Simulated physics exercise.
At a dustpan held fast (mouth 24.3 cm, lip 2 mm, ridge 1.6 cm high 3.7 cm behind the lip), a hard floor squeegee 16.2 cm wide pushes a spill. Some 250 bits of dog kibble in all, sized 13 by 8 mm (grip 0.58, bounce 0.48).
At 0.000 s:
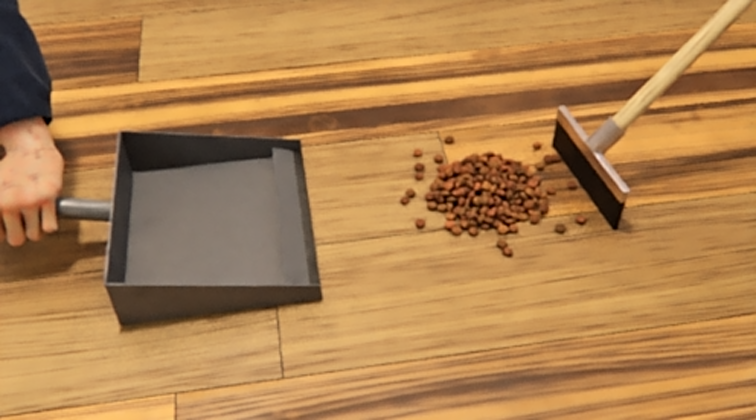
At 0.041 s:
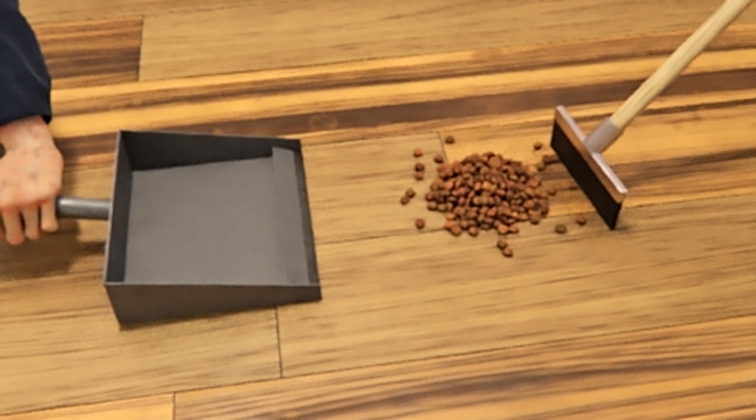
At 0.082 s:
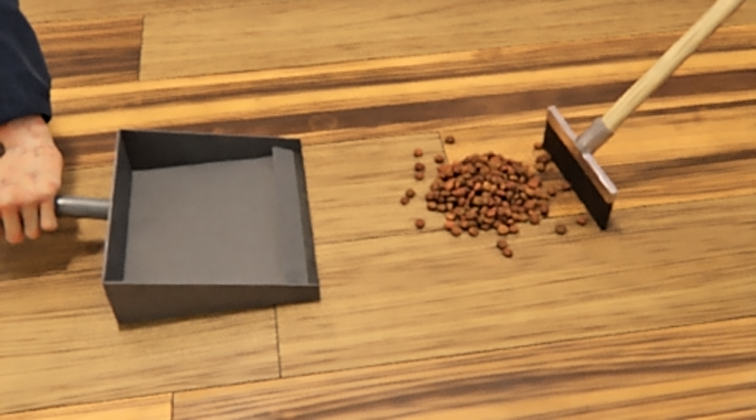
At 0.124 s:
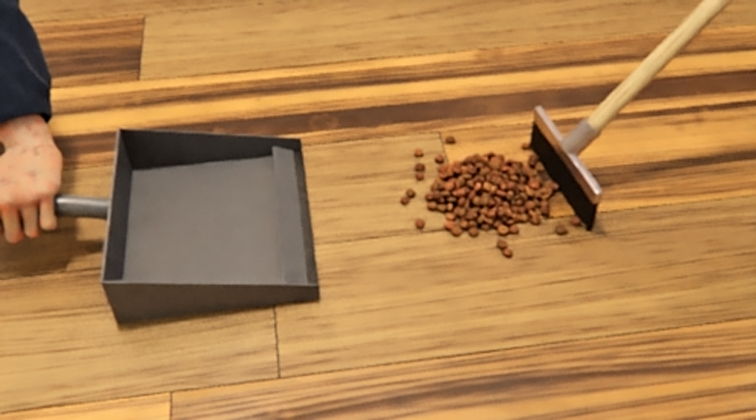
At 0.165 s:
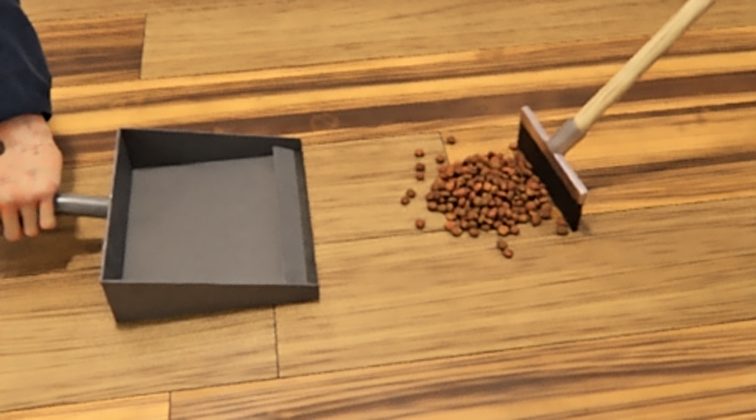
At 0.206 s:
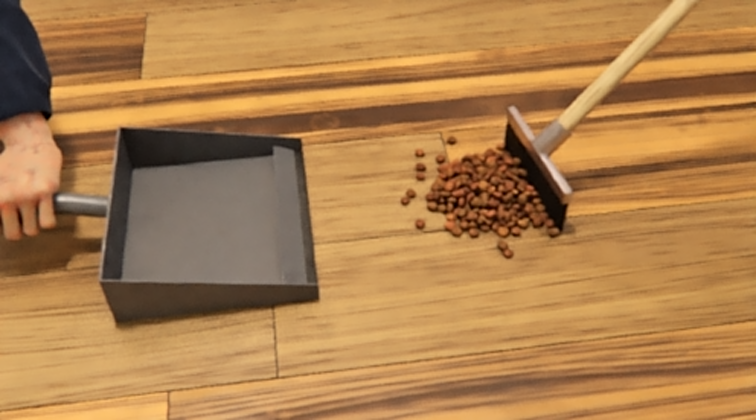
On a striped wooden floor, a hand held a grey dustpan still at the left while a wooden-handled squeegee slid leftward from the right and pressed into the near edge of a small brown kibble pile.
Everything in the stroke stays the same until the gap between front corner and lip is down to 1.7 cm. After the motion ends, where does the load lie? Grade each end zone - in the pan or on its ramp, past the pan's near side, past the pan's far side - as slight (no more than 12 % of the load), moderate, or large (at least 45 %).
Pan - moderate. Near side - slight. Far side - slight.
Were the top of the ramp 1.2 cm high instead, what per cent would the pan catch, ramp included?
Close to 20 per cent then.
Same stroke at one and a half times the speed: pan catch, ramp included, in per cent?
Share: About 25 %.
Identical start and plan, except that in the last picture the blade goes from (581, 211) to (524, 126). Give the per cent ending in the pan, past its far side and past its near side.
Pan 25; far 0; near 5.
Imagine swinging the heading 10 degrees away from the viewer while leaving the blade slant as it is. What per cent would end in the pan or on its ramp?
Roughly 10 per cent would finish in the pan or on its ramp.
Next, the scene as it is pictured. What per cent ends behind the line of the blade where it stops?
My guess is close to 30 per cent.
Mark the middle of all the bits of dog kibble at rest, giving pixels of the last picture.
(322, 207).
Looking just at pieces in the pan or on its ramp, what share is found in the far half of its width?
Something like 90 in a hundred.
Then, at 0.49 s, middle of the blade 16 cm from the lip; 0 % over the lip, far side 0 %, near side 0 %.
After 0.68 s, middle of the blade 8 cm from the lip; 0 % over the lip, far side 5 %, near side 0 %.
After 0.98 s, middle of the blade 3 cm from the lip; 20 % over the lip, far side 5 %, near side 0 %.
In the end, at 1.3 s, pan 20 %, near side 0 %, far side 5 %, in front of the lip or behind the blade 75 %.
